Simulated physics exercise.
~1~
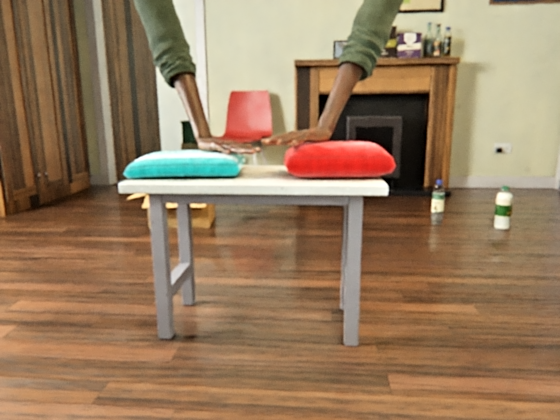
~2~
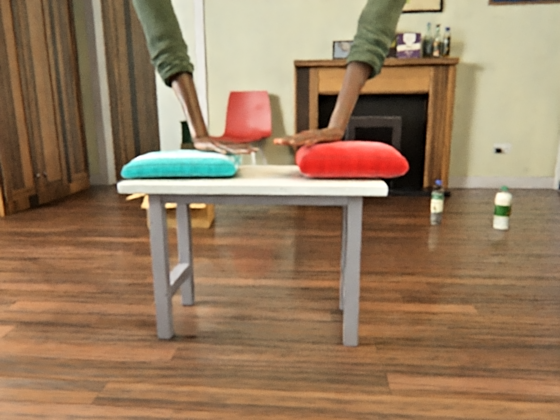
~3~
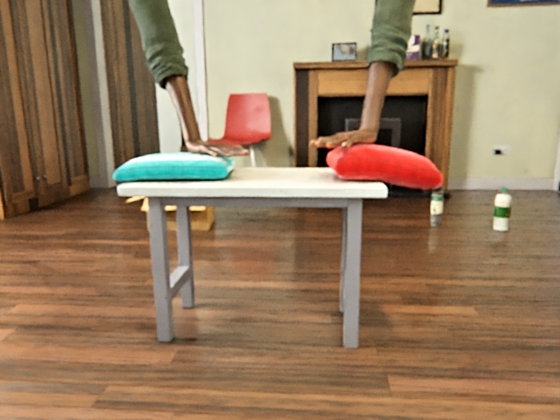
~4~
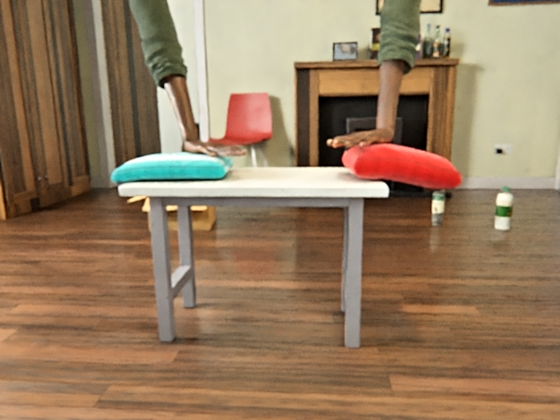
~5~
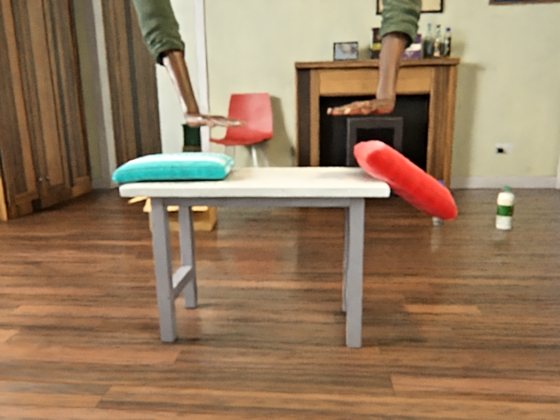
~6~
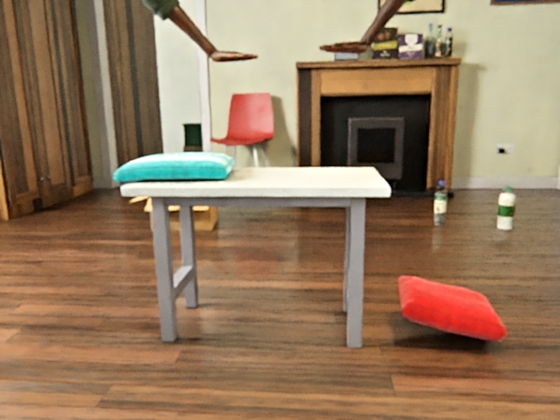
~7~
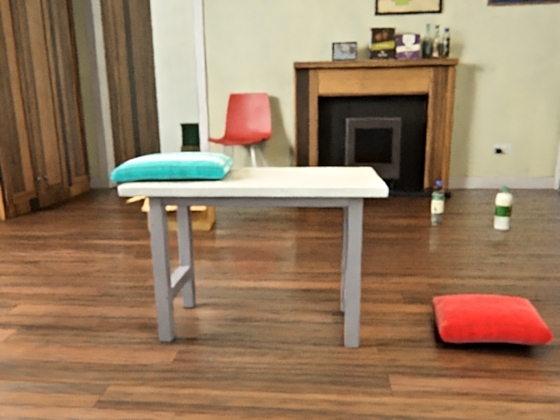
A red cushion pushed off a table's right end drops to the floor; the turquoise stays.
